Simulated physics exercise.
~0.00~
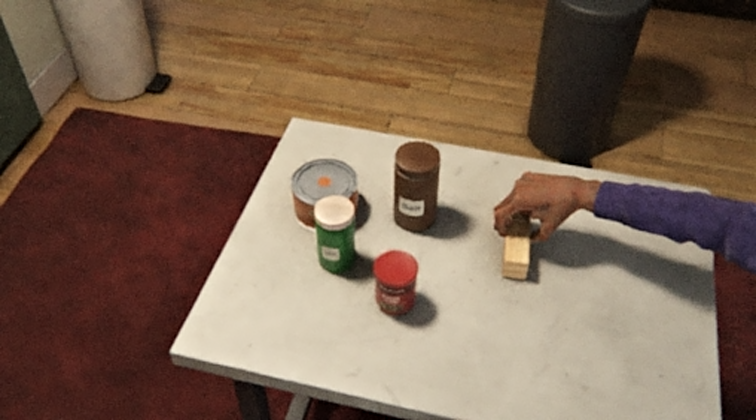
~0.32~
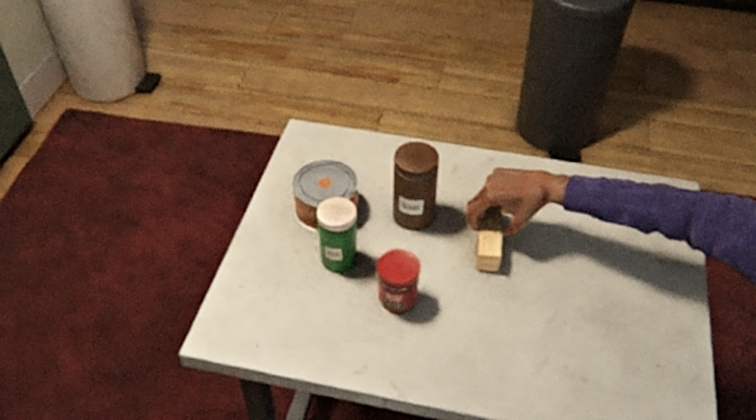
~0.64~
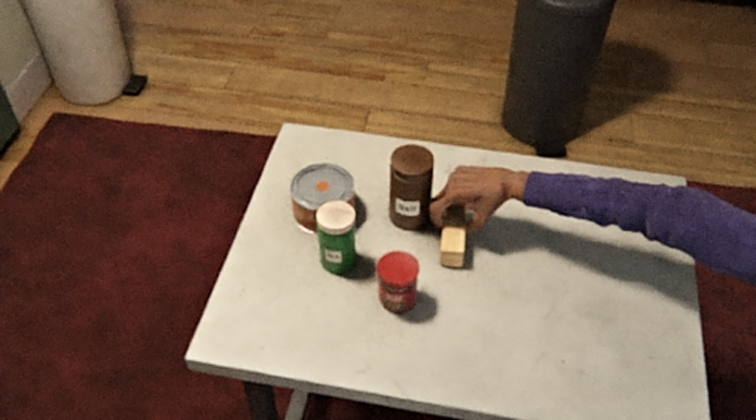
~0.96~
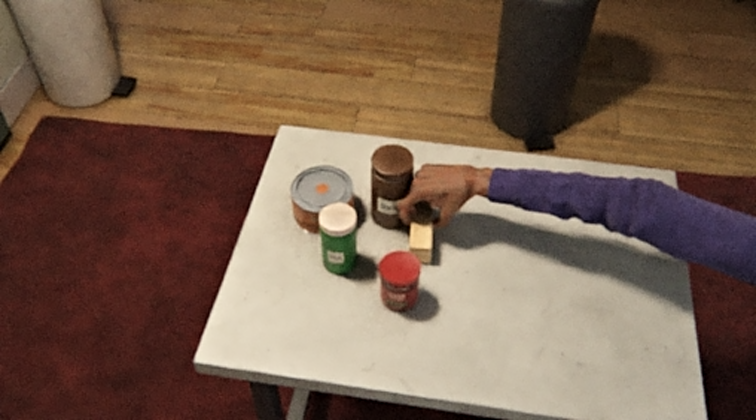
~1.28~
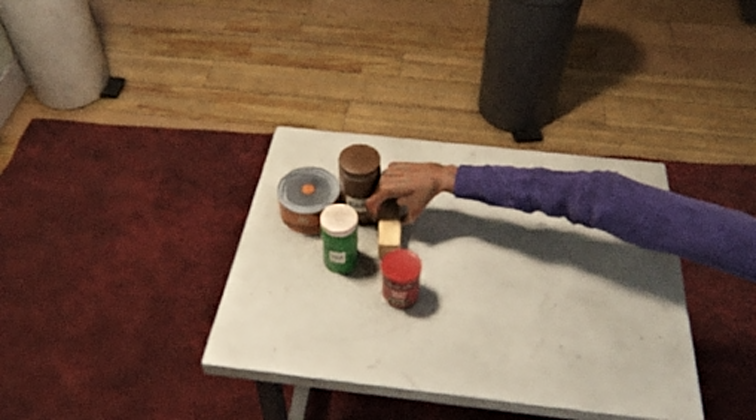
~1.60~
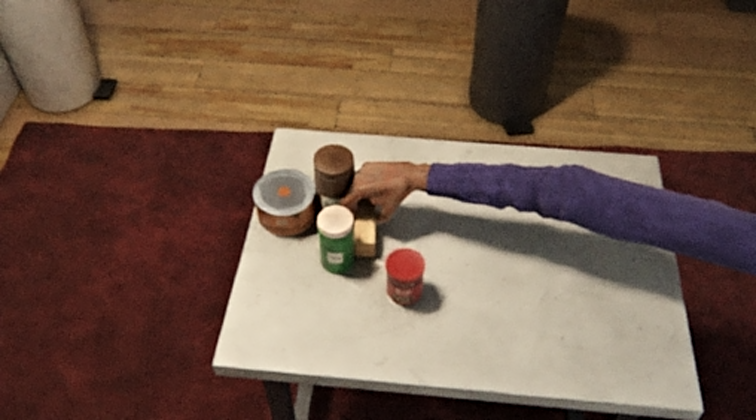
A hand in a purple sleeve slowly pushed a small wooden block leftward across a white table into a brown jar, which slid into an orange tub and moved it too, both ending upright while the red tin stayed put.
